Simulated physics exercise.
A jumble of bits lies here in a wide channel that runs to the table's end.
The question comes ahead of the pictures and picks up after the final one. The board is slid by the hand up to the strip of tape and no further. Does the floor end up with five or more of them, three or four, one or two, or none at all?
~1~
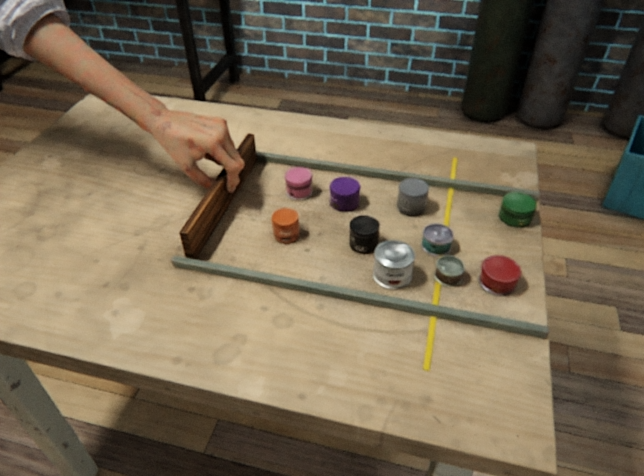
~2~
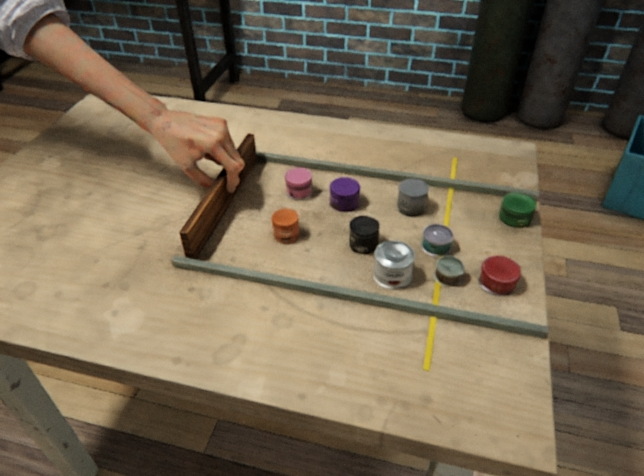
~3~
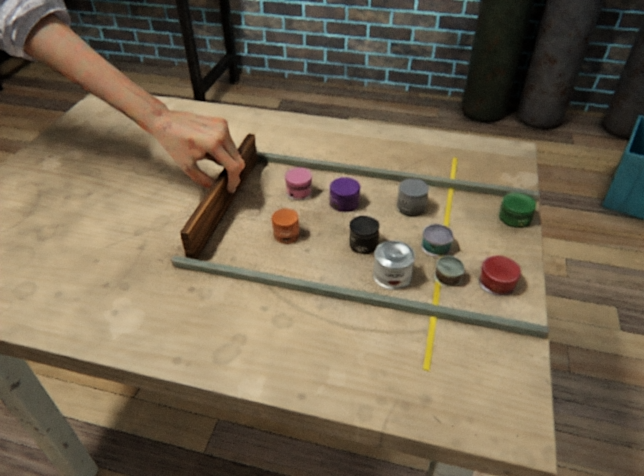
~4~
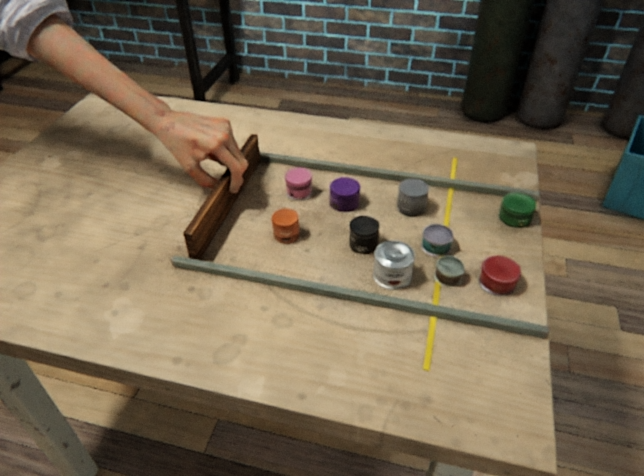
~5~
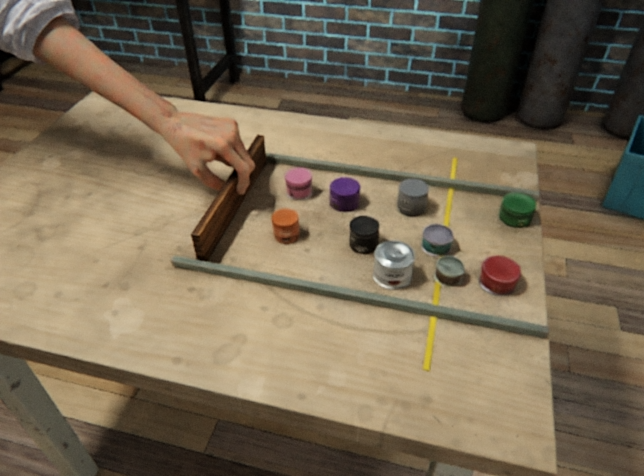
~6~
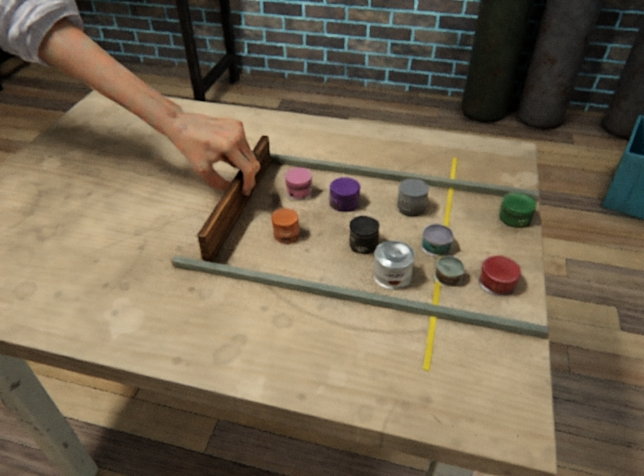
The edge claims none.
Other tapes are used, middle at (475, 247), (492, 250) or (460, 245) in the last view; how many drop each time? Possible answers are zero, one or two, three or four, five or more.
Taking the places one by one, it comes to one to two; one to two; zero.
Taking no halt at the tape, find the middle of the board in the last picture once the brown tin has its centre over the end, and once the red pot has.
Near (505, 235) in the first case, near (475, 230) in the other.
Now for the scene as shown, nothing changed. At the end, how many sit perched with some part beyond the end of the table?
So the number is 0.
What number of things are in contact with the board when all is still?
It's touching 4 at the end.
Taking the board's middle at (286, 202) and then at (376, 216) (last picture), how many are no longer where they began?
First 2, then 6.
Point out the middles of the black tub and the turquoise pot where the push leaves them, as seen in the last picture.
The black tub comes to rest at (481, 248), and the turquoise pot comes to rest at (493, 235).
Early on, none off yet; green tub at rest near (517, 210); red pot at rest near (499, 275); brown tin at rest near (449, 272).
Finally, the number that fall off is zero.
